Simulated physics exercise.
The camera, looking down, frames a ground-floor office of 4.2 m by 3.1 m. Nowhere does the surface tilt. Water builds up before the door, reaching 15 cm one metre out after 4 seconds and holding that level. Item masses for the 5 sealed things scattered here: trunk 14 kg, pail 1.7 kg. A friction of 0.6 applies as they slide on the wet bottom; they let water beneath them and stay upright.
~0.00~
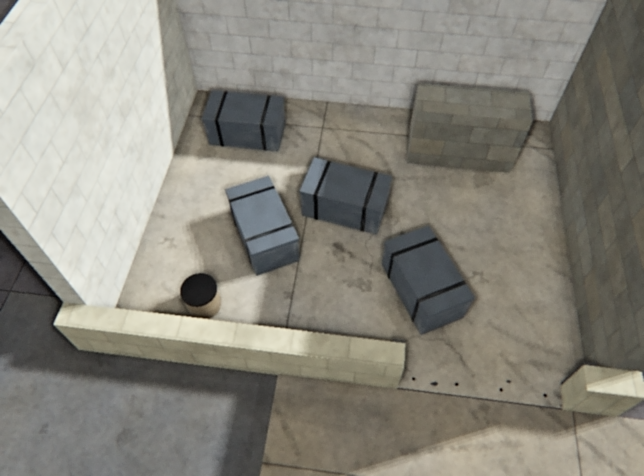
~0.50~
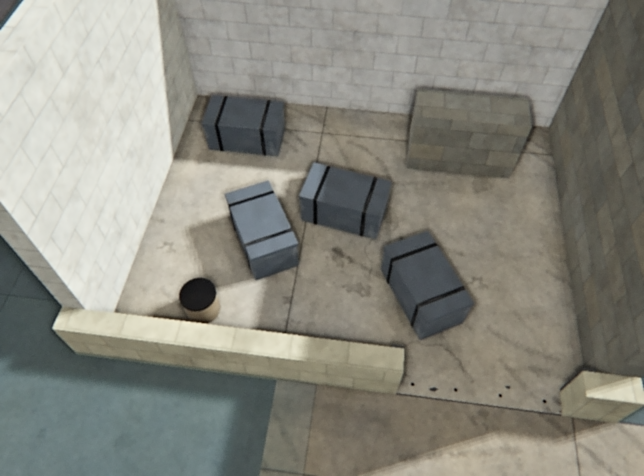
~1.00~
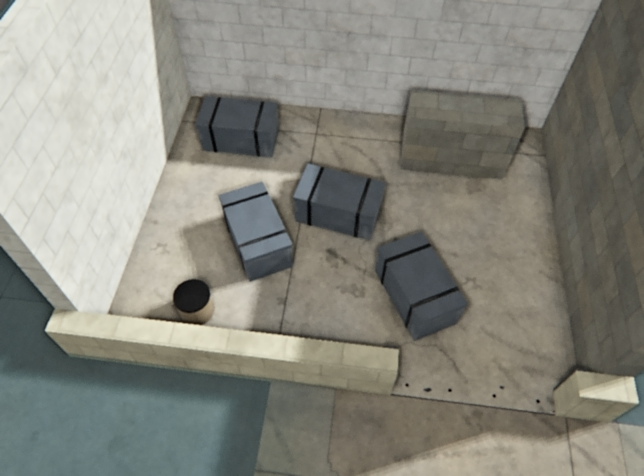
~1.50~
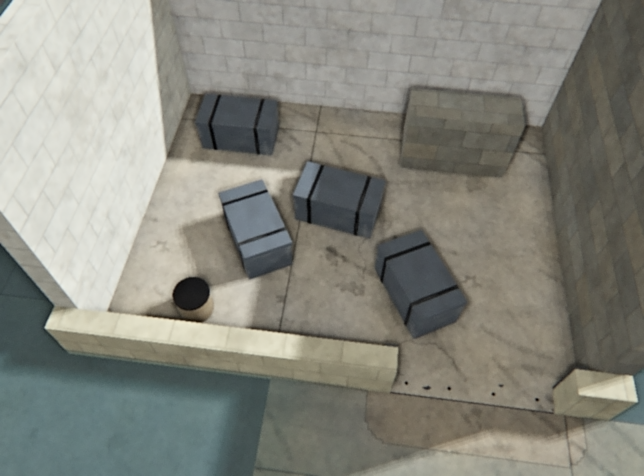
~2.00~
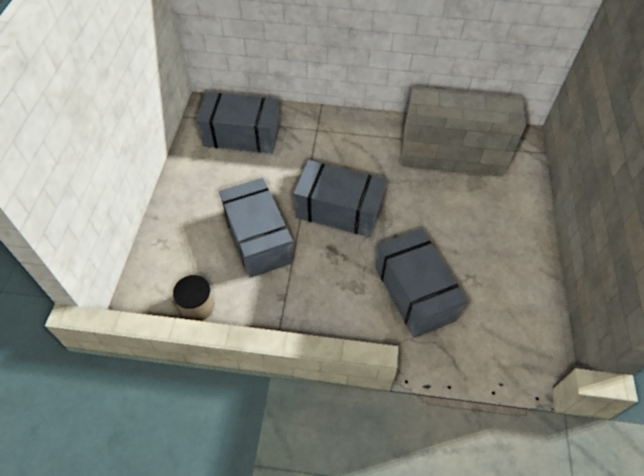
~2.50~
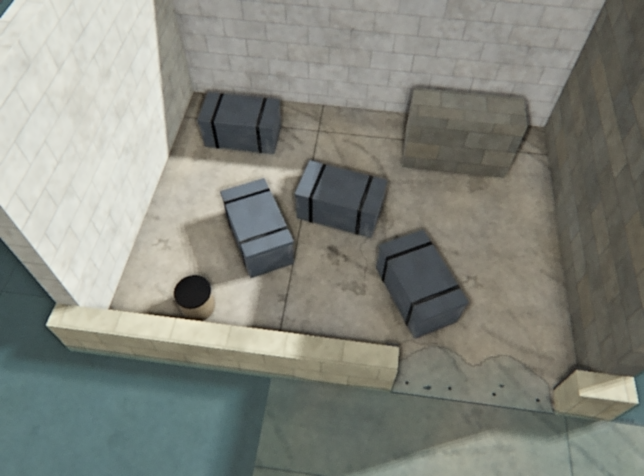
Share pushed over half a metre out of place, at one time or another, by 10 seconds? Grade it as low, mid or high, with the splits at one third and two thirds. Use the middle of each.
Grade: Mid, one to two thirds.
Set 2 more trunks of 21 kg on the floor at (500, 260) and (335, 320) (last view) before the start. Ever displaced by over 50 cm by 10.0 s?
Well, the first one tops the mark, and the second stays under the mark.
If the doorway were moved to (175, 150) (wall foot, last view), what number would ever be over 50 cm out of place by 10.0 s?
Then 4.
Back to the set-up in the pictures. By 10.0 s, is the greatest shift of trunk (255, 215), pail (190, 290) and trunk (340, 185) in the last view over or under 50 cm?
In turn: Below the mark, below the mark, above the mark.
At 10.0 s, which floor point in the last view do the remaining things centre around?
I'd put it around (241, 212).
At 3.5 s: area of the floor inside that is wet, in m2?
About 1.0 m2.
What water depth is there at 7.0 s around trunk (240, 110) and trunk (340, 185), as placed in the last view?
Roughly 1 and 4 cm.
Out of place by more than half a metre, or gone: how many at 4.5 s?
The count is 0.
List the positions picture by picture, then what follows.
The first picture shows a trunk at (261, 213), on the bottom; a trunk at (243, 108) rests on the ground; water covers 0.0 m2; 0 of 5 have shifted.
The second picture shows a trunk at (260, 218) rests on the ground; a trunk at (243, 112), on the bottom; 0.0 m2 under water; 0 of 5 have shifted.
The third picture shows a trunk at (254, 219) rests on the ground; a trunk at (237, 114), on the bottom; 0.0 m2 under water; 0 of 5 have shifted.
The fourth picture shows a trunk at (254, 217) rests on the ground; a trunk at (237, 111) rests on the ground; water covers 0.0 m2; 0 of 5 have shifted.
The fifth picture shows a trunk at (254, 215) rests on the ground; a trunk at (238, 109), on the bottom; water covers 0.0 m2; 0 of 5 have shifted.
The sixth picture shows a trunk at (255, 215) rests on the ground; a trunk at (239, 110), on the bottom; 0.2 m2 under water; 0 of 5 have shifted.
After 3.5 s 0 of 5 are over 50 cm from their spots; 0 afloat.
After 4.5 s 0 of 5 are over 50 cm from their spots; 0 afloat.
After 7.0 s 0 of 5 are over 50 cm from their spots; 1 afloat.
After 10.0 s 2 of 5 are over 50 cm from their spots, and 2 have been at some point; 3 afloat.
